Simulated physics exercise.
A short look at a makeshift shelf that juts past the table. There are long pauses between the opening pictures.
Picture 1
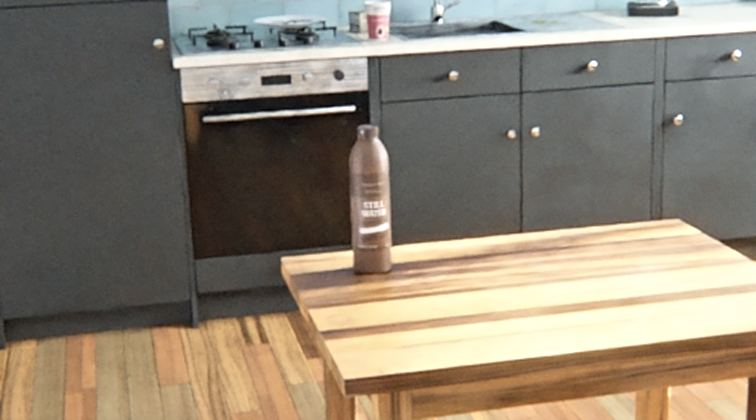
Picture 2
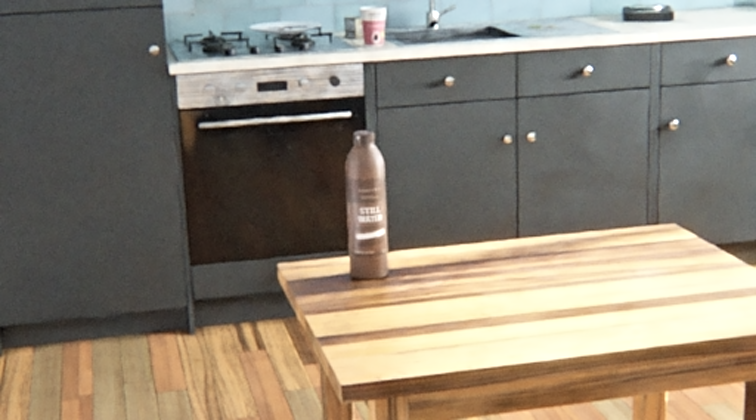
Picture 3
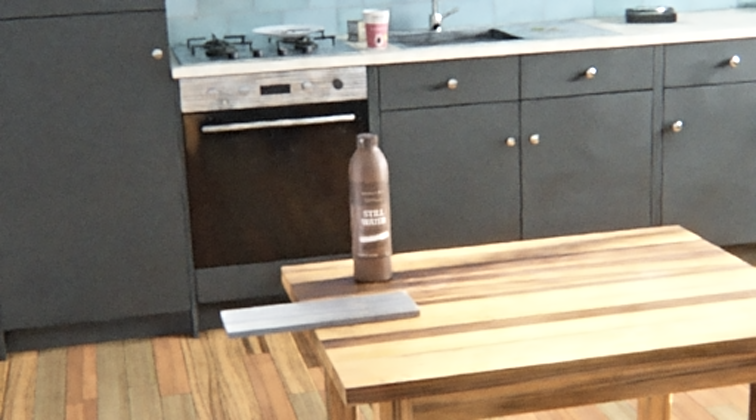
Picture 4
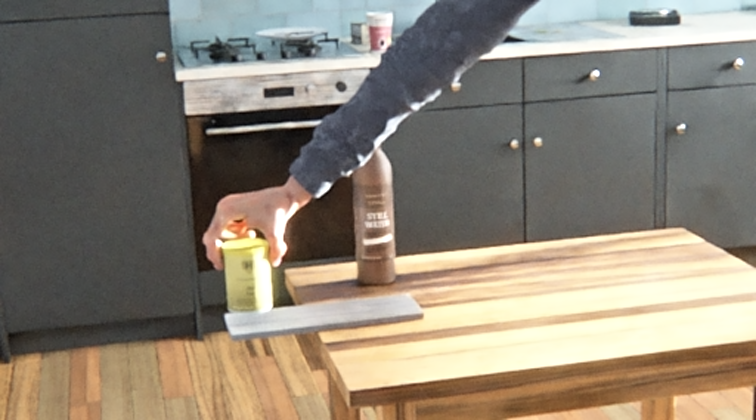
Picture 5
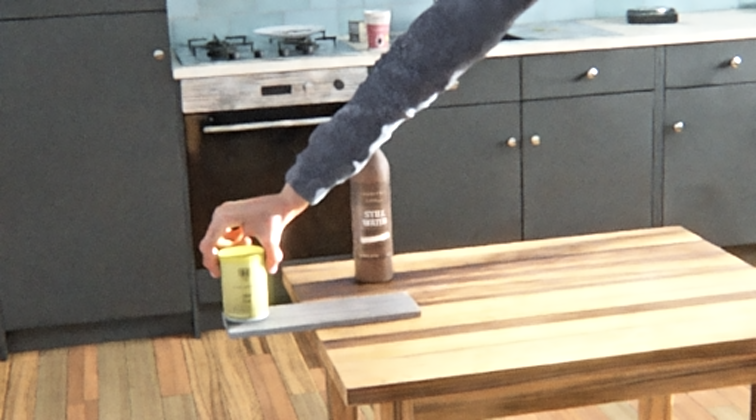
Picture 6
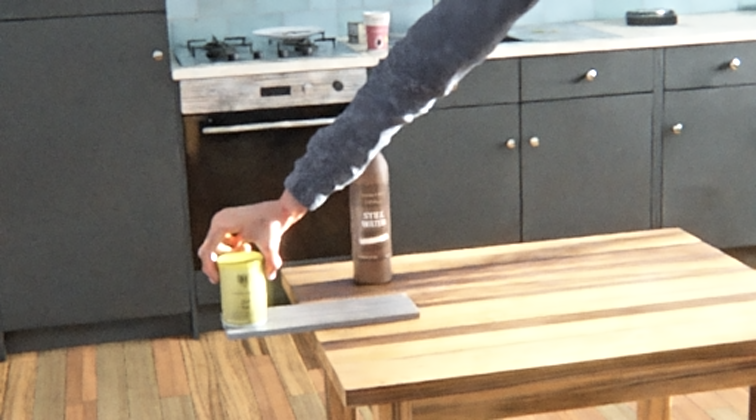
At first, a brown bottle stands alone near the left corner of a wooden table in a kitchen. Then a grey plank lies across the table's edge, jutting out to the left. A hand in a dark sleeve lowers a yellow tin onto the plank's overhanging left end and keeps hold of it.
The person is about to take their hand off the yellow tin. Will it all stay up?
The plank tips off the edge.
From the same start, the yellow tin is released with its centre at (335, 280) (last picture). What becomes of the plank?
Then it stays on the table.
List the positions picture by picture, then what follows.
In the first frame, the last thing is not in view yet.
In the second frame, the last thing is not in view yet.
In the third frame, the last thing is not in view yet; grey plank (320, 314).
The fourth frame shows coming down; yellow tin (247, 276); grey plank (324, 317).
The fifth frame shows coming down; yellow tin (244, 283); grey plank (321, 315).
The sixth frame shows in place under the hand; yellow tin (243, 290); grey plank (320, 316).
Then, 0.50 s after the last picture, yellow tin and grey plank now down on the floor or falling.
Then, 0.70 s after the last picture, things are still on the move.
At rest, down on the floor or falling, yellow tin and grey plank; brown bottle in place. The plank goes over.
